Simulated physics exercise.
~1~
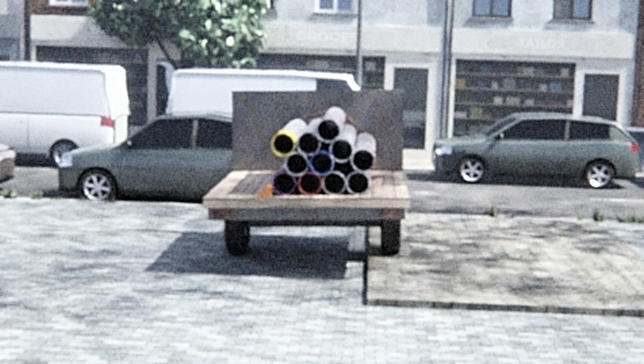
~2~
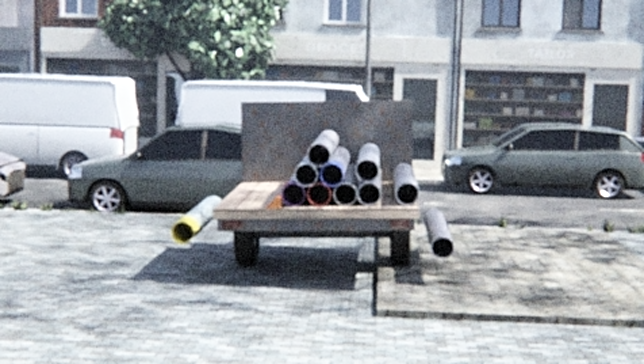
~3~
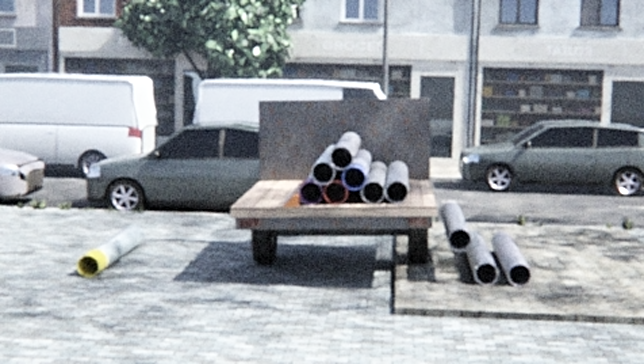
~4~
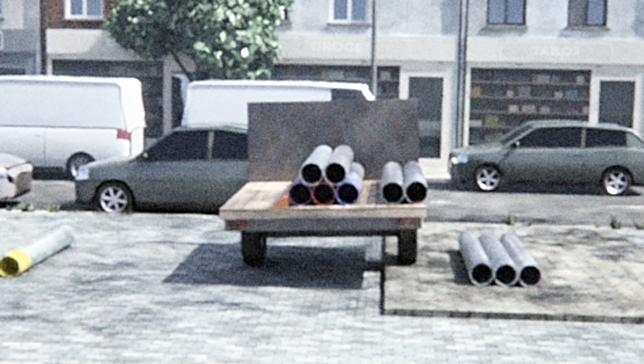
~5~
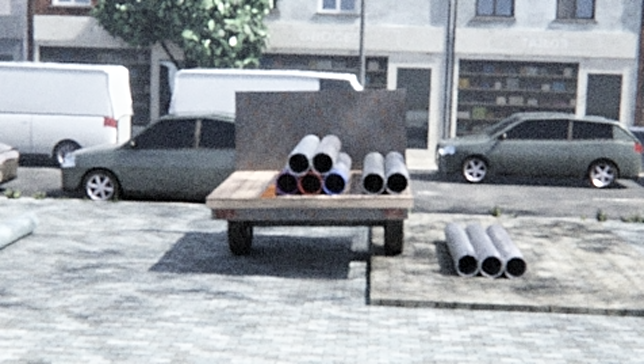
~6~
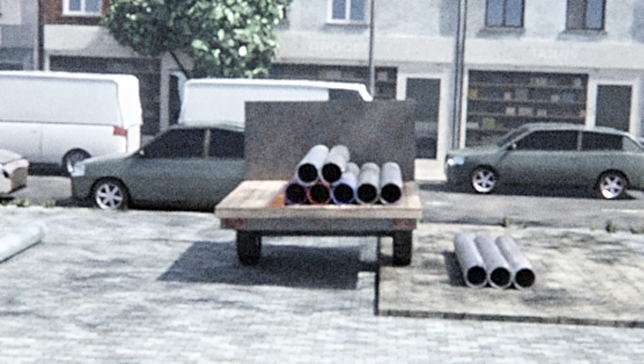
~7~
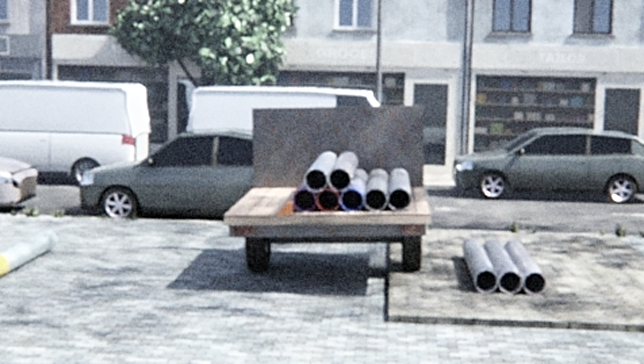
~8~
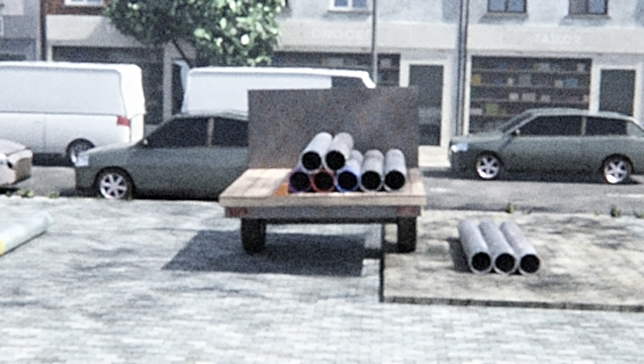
A flat trailer stood on paving with a stack of metal pipes, which slumped and spilled off both sides, a yellow-ended one rolling away left and three landing on the right, while the rest settled and stayed on the deck.
